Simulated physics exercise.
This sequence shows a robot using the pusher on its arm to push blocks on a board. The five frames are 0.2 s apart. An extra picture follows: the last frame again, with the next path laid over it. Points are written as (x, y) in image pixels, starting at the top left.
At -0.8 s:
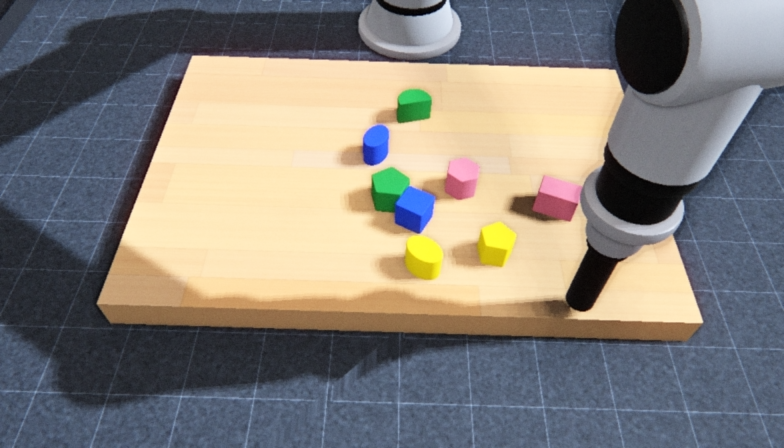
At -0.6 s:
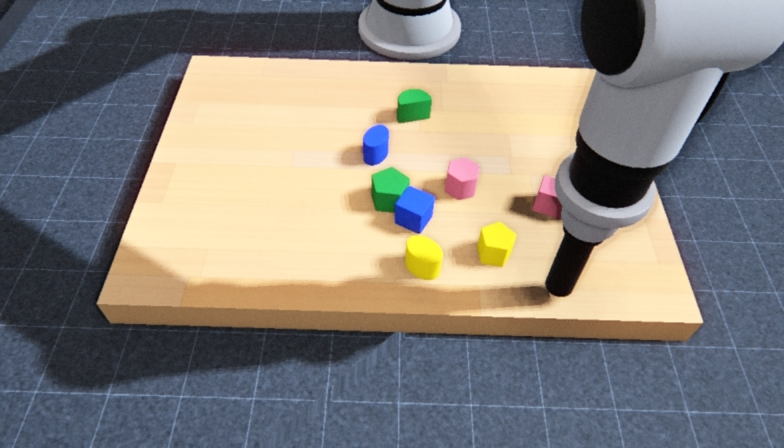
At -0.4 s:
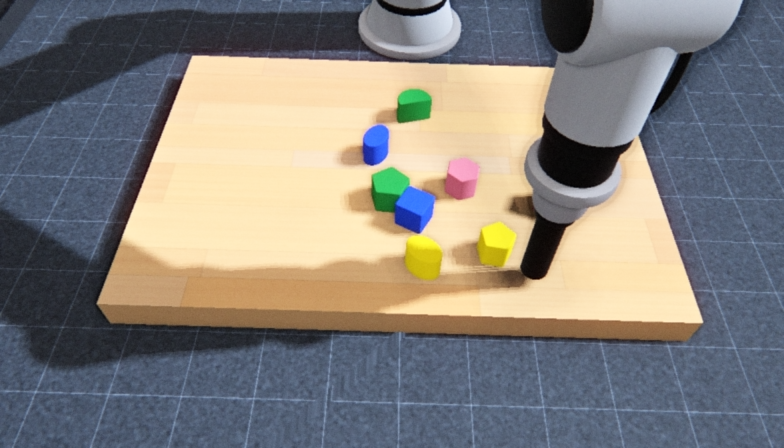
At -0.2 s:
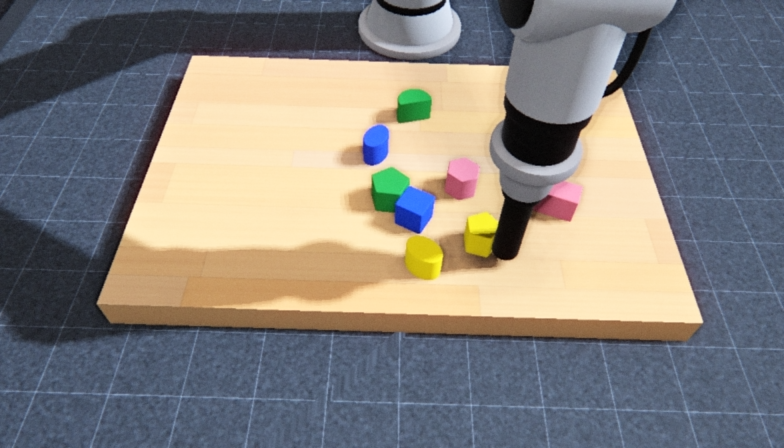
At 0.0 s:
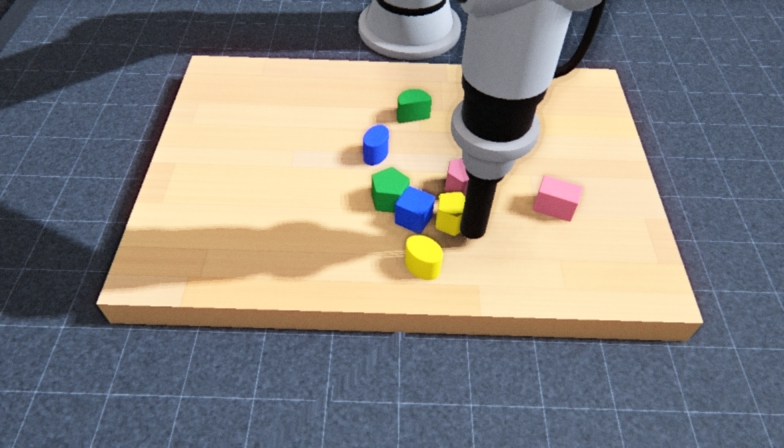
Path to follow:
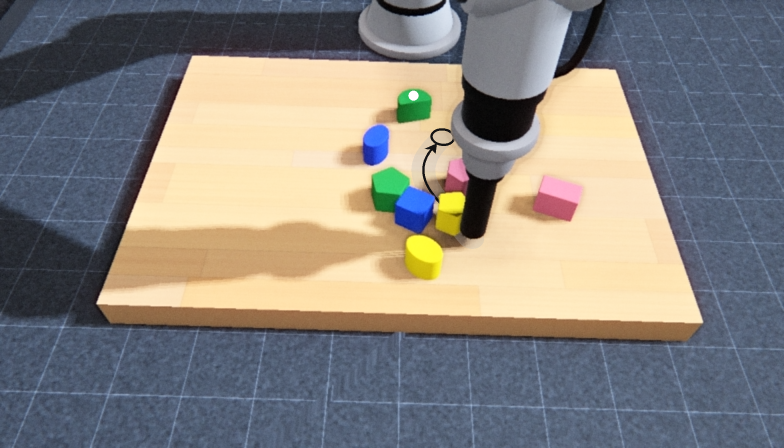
A light wooden board lies on a dark blue, grid-lined surface, seen from above at an angle by a still camera. Green, blue, pink and yellow blocks sit around its middle and right side, with a white and black robot arm at the right. The arm's black pusher moves left and away from the near edge, then pushes the yellow pentagonal block up-left beside the blue square one.
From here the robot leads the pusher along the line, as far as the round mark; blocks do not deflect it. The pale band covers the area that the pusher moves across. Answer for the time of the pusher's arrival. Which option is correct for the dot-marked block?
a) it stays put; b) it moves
a
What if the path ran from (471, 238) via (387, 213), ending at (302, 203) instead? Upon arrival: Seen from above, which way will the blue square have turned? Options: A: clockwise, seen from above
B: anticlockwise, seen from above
A - clockwise, seen from above.
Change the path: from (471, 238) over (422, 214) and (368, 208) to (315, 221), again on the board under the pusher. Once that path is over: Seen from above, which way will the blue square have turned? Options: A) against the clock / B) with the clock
Choice A: Against the clock.
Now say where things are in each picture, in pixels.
Pusher tip at (579, 300); block tops, green pentagonal block at (390, 180); green D-shaped block at (414, 96); blue square at (415, 200); yellow pentagonal block at (498, 235), in the first frame.
Pusher at (559, 286); blocks unchanged, in the second frame.
Pusher at (534, 269); blocks unchanged, in the third frame.
Pusher at (505, 250); yellow pentagonal block at (484, 225), in the fourth frame.
Pusher at (473, 230); green pentagonal block at (390, 180); green D-shaped block at (414, 96); blue square at (415, 200); yellow pentagonal block at (454, 203), in the fifth frame.
Path on the board, from (471, 238) over (440, 203) and (424, 167) to (443, 137); the dot is on the green D-shaped block.
On the path given first. One third of the way, pusher at (440, 193); green pentagonal block at (377, 178), turned 25° clockwise; blue square at (402, 195), turned 60° anticlockwise; yellow pentagonal block at (418, 171), turned 25° anticlockwise.
Two thirds of the way, pusher at (425, 157); green pentagonal block at (377, 178), turned 25° clockwise; blue square at (402, 195), turned 60° anticlockwise; yellow pentagonal block at (399, 155), turned 50° anticlockwise.
At the end, pusher at (444, 128); green pentagonal block at (377, 178), turned 25° clockwise; green D-shaped block in place; blue square at (402, 195), turned 60° anticlockwise; yellow pentagonal block at (399, 155), turned 50° anticlockwise.
